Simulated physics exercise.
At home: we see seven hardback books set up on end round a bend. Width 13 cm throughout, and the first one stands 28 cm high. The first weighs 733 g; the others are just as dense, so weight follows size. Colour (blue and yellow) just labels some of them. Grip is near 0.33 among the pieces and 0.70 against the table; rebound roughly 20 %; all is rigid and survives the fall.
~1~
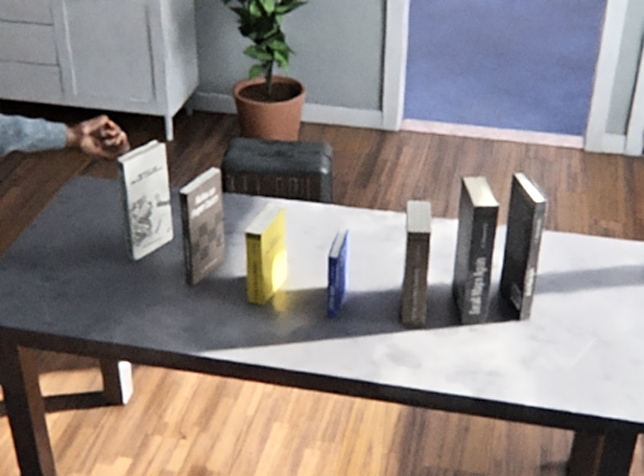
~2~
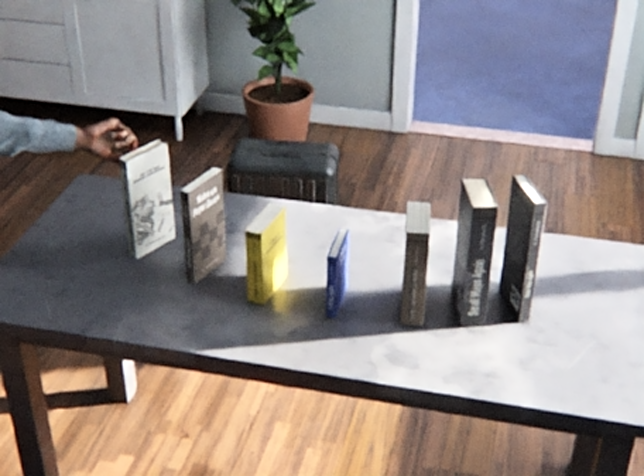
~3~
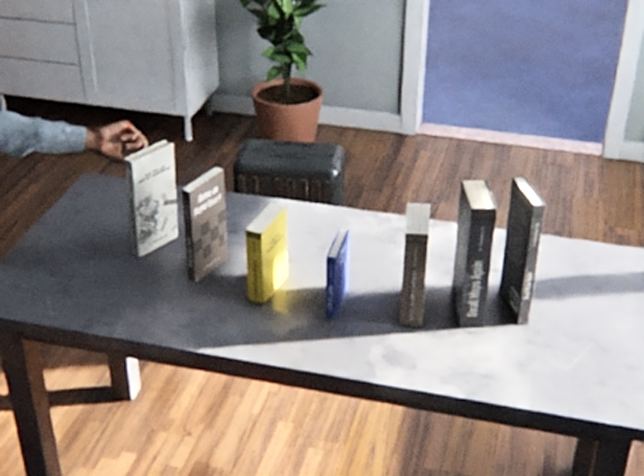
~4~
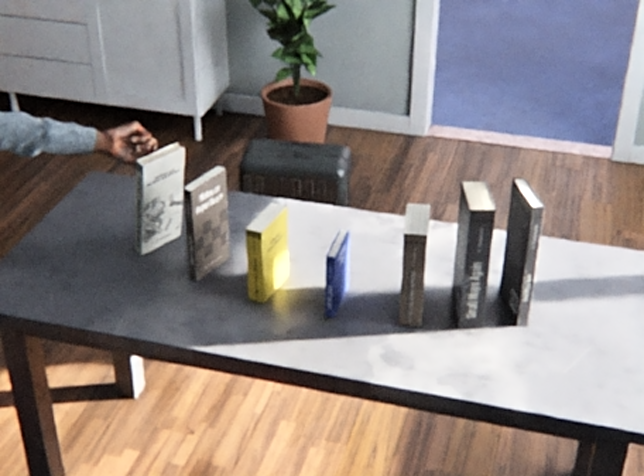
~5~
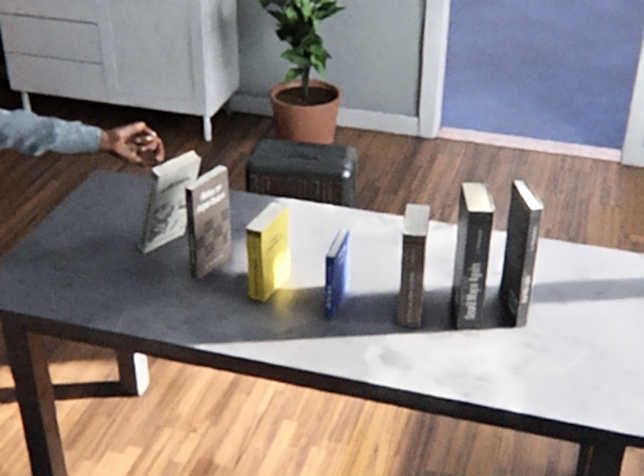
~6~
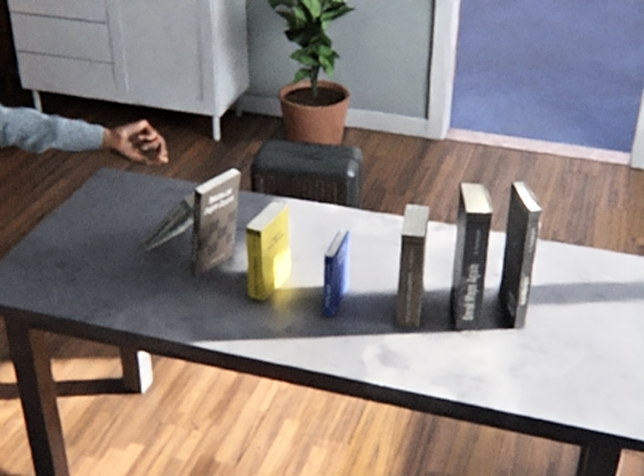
A hand reached in from the left and pushed the white book at the end of a curved row of seven standing books, and it toppled against the brown one, which leaned slightly.
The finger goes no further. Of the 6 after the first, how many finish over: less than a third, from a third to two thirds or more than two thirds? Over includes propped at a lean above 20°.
It comes to between a third and two thirds.
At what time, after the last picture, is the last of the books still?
Near 3.5 s.
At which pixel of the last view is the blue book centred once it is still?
At about (368, 304).
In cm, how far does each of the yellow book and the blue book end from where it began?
Yellow 10, blue 10.
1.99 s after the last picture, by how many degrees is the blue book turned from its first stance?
About 90°.
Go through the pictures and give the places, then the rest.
In the first frame (places mark the middle of the side facing us; the camera moves round a little), finger (121, 151) 45 mm from the first book; blue book (343, 273); yellow book (274, 256); the rest undisturbed.
The second frame shows finger (131, 153) 18 mm from the first book; blue book (343, 273).
The third frame shows finger pushing; blue book (342, 273).
The fourth frame shows finger pushing; blue book (342, 273); the rest undisturbed.
The fifth frame shows finger (157, 157) stopped; blue book (342, 273); the rest undisturbed.
The sixth frame shows finger (159, 156) stopped; blue book (341, 273); yellow book (276, 253); steepest lean 8°, the book at (218, 226); one has shifted.
Then, 0.09 s after the last picture, 1 of the 6 other books over.
Then, 0.23 s after the last picture, 2 of the 6 other books over; yellow book leaning 33°.
Then, 0.37 s after the last picture, 3 of the 6 other books over; yellow book lying flat; blue book leaning 57°.
Then, 1.99 s after the last picture, 3 of the 6 other books over; blue book lying flat; yellow book lying flat.
At rest, 3 of the 6 other books over; blue book lying flat; yellow book lying flat. That is 50 per cent. Three left standing. As the last picture would show them, middles, blue book near (368, 304), yellow book near (310, 286).
